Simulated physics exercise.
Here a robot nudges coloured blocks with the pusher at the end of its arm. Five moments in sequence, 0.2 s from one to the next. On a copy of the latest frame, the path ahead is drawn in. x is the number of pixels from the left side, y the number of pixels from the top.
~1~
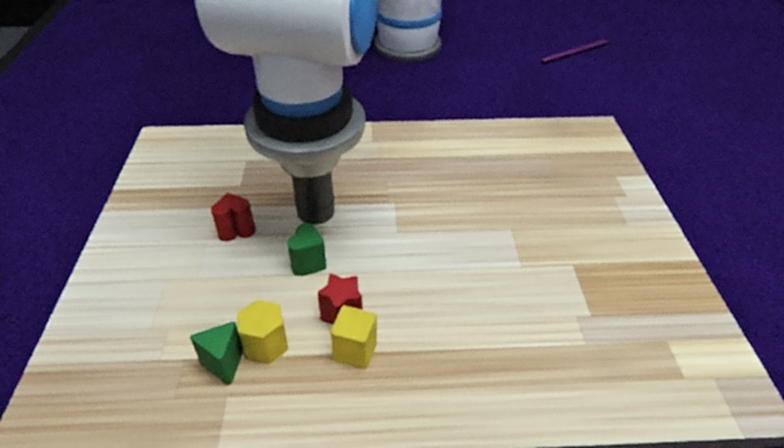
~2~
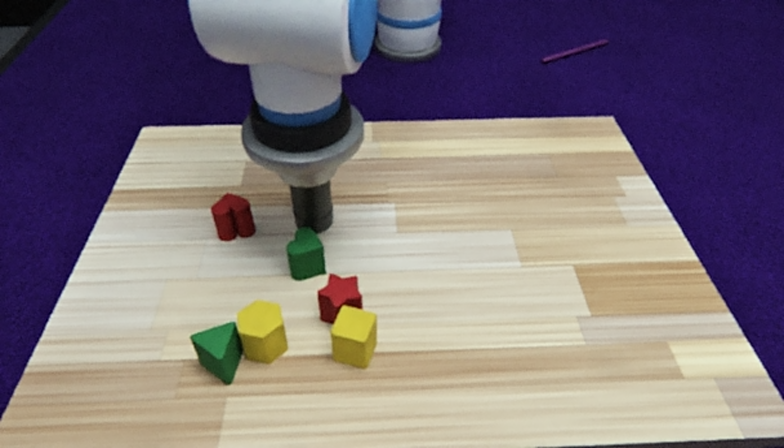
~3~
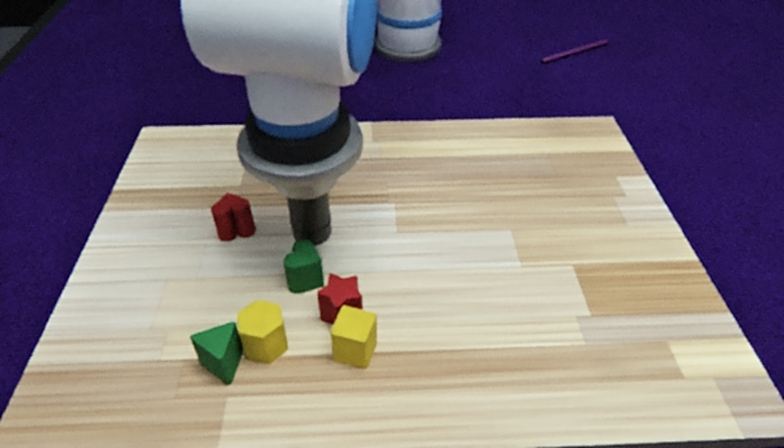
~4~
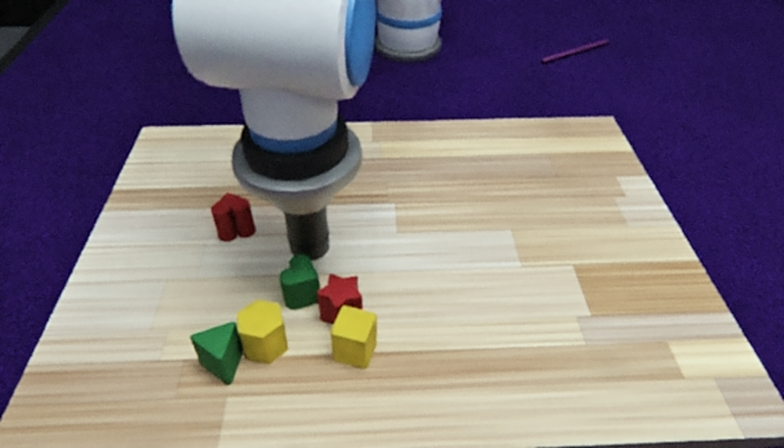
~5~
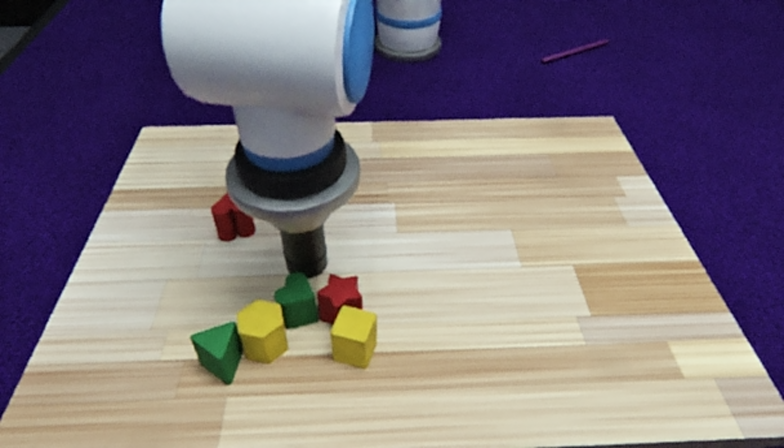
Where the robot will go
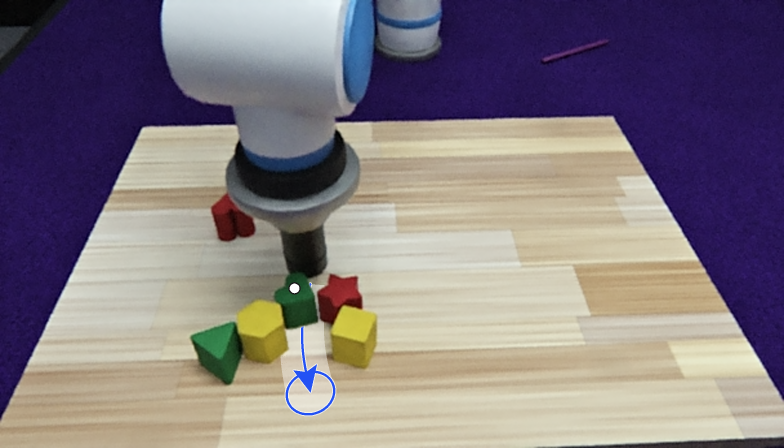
A pale wooden board lies on a purple surface, seen from above and in front by a camera that stays still. A white and blue robot arm reaches over a red block, a green heart, a red star, a yellow hexagon, a yellow square and a green triangle. Its dark pusher slides the heart a short way toward the viewer and slightly left, bringing it between the hexagon and star.
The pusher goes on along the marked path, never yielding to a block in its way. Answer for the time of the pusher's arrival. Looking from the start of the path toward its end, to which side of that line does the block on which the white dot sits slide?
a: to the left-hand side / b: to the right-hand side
I'll go with a - to the left-hand side.
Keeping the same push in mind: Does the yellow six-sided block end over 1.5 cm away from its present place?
I expect so.
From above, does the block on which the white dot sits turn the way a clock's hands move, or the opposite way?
From the top, the block rotates counterclockwise.
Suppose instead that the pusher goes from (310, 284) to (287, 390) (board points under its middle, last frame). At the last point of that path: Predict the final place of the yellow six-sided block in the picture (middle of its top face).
It ends at (232, 369).
The drawn path runs from (310, 284) over (302, 335) to (311, 392); the dot is on the green heart.
What follows on the original path. One third of the way, pusher at (300, 298); yellow six-sided block at (257, 333), turned 50° clockwise; green heart at (299, 324), turned 35° anticlockwise.
Two thirds of the way, pusher at (300, 335); yellow six-sided block at (251, 344), turned 80° clockwise; green heart at (305, 363), turned 55° anticlockwise; red star-shaped block at (336, 293), turned 45° anticlockwise; yellow square at (359, 324), turned 15° clockwise.
At the end, pusher at (307, 374); yellow six-sided block at (250, 350), turned 105° clockwise; green heart at (320, 402), turned 85° anticlockwise; red star-shaped block at (336, 293), turned 45° anticlockwise; yellow square at (359, 324), turned 15° clockwise.
